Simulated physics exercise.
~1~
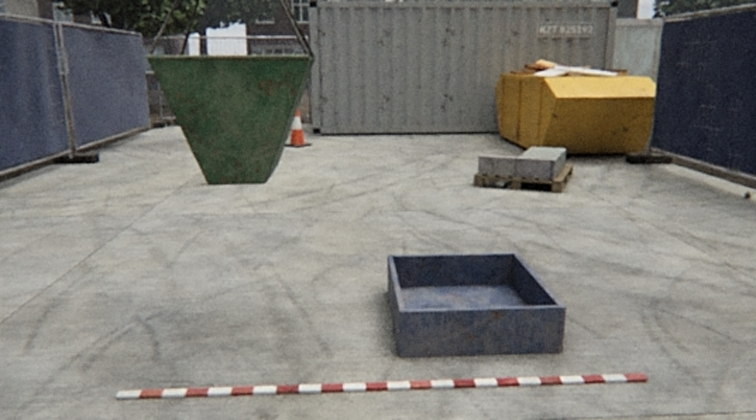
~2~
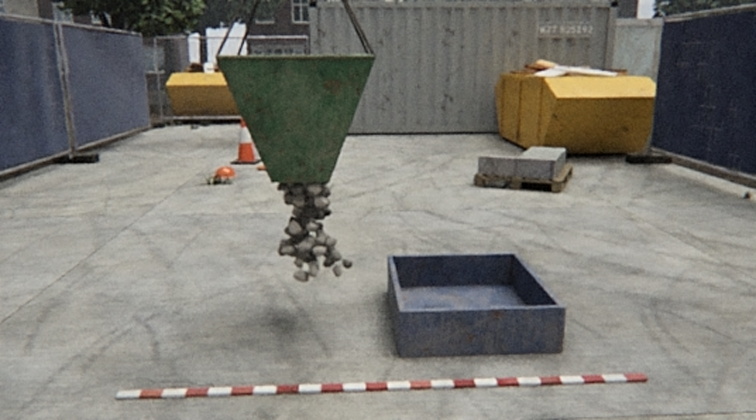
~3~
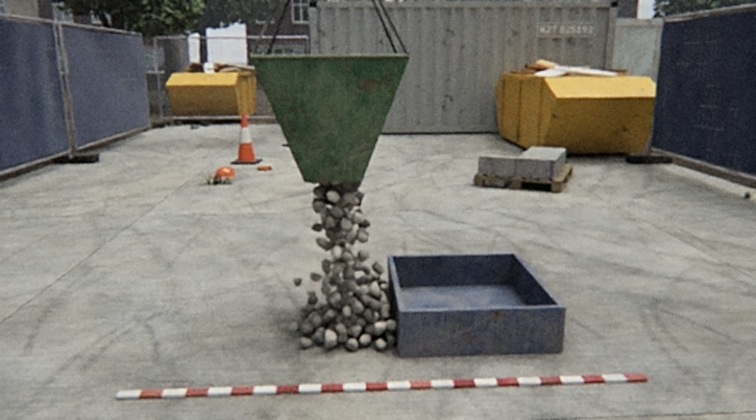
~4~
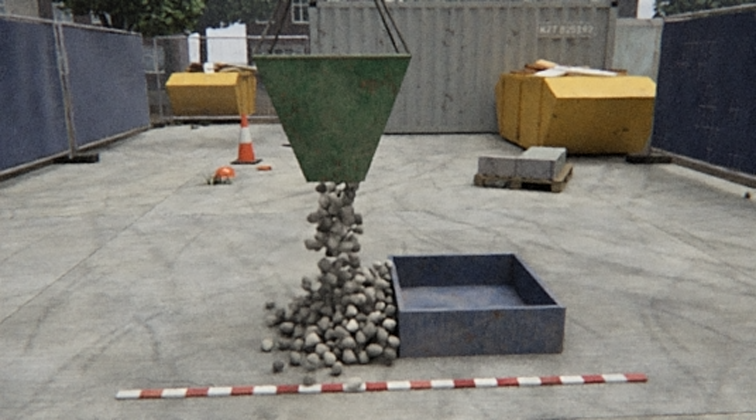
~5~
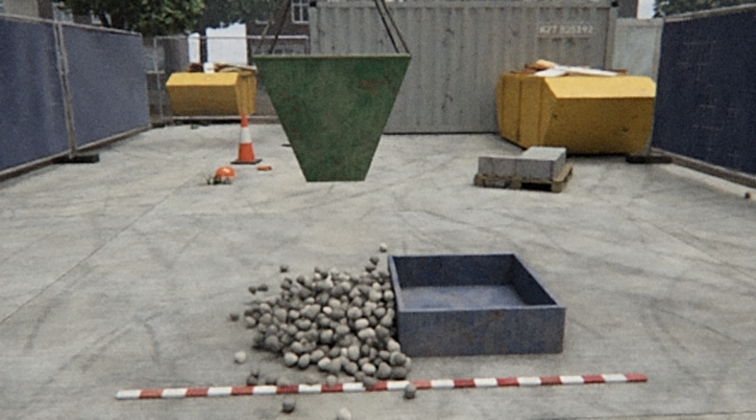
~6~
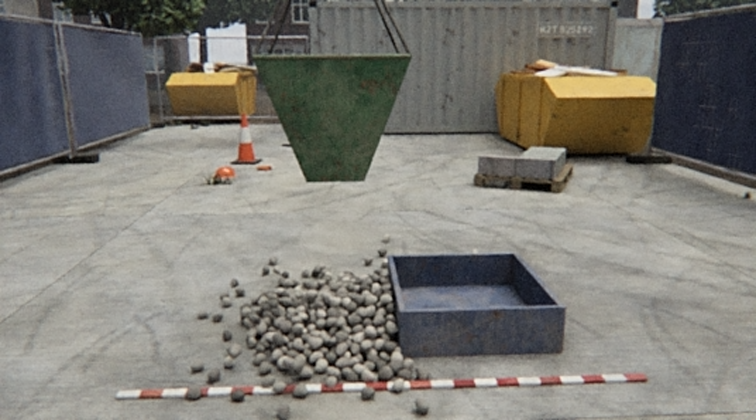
The clip opens on a concrete yard where a green, tapering skip hangs from cables to the left of a low, open blue bin, with a red and white striped pole lying in front. The skip travels rightwards, and grey, rounded stones begin pouring from its underside before it reaches the bin. It stops short, still to the left, and the stones keep falling onto the ground, heaping against the bin's left side. The stream runs out and a few stones roll forward around the pole. At the end, the skip hangs still above a spread pile, and the bin remains empty.
